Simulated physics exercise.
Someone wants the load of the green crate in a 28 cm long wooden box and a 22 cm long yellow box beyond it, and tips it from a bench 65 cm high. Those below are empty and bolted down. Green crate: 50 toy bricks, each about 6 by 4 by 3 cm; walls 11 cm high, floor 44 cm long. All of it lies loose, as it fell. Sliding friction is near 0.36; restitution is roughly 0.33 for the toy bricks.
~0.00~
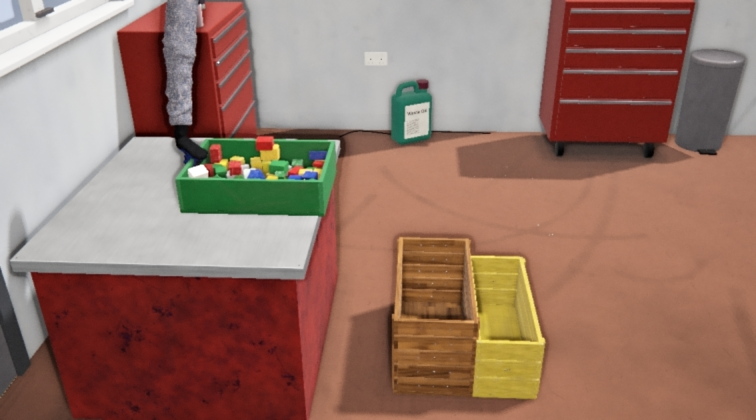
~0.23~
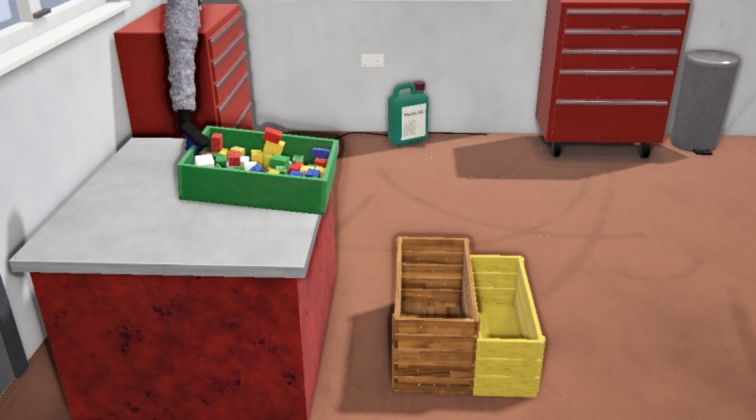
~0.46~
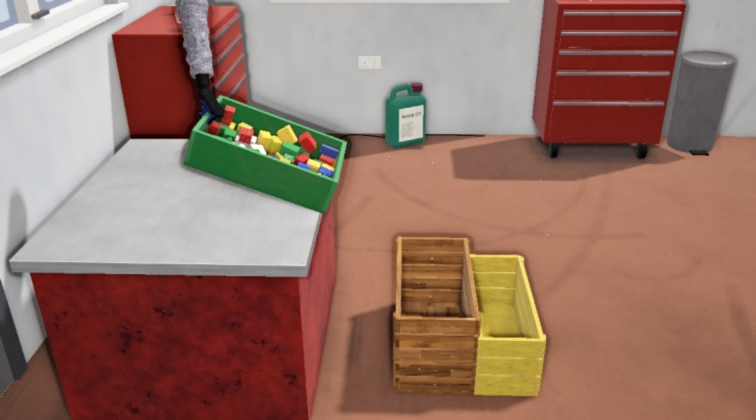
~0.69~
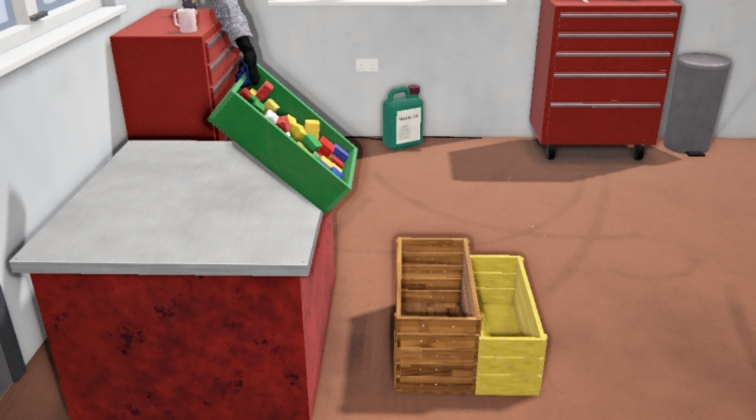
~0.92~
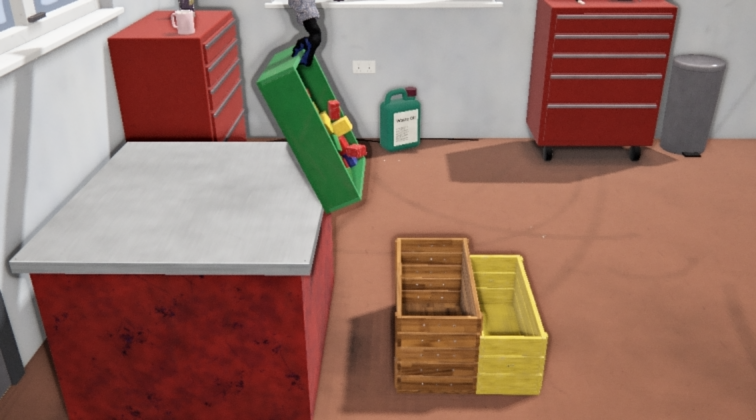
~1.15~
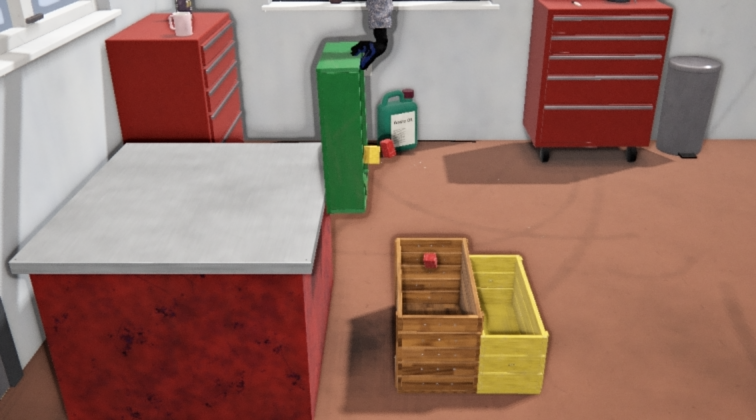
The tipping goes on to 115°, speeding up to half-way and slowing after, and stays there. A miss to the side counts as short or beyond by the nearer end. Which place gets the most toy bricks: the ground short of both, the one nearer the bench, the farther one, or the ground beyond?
The nearer one, the wooden box, gets the most.
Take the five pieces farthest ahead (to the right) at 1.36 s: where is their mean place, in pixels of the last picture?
Around (414, 239).
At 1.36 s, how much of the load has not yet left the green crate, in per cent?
Roughly 90 per cent is still inside.
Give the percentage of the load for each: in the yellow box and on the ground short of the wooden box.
Roughly 0 and 25 per cent.
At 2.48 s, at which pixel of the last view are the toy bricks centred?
At about (426, 334).
After 1.36 s, tilt 105°; 45 still in the green crate, 2 in the wooden box and 3 in the air.
After 1.63 s, tilt 115°; 16 still in the green crate, 6 in the wooden box and 28 in the air.
After 2.00 s, tilt 115°; 32 in the wooden box, 1 in the yellow box, 4 on the ground short of the wooden box and 13 in the air.
Outcome (at 2.48 s), 36 in the wooden box, 1 in the yellow box and 13 on the ground short of the wooden box.
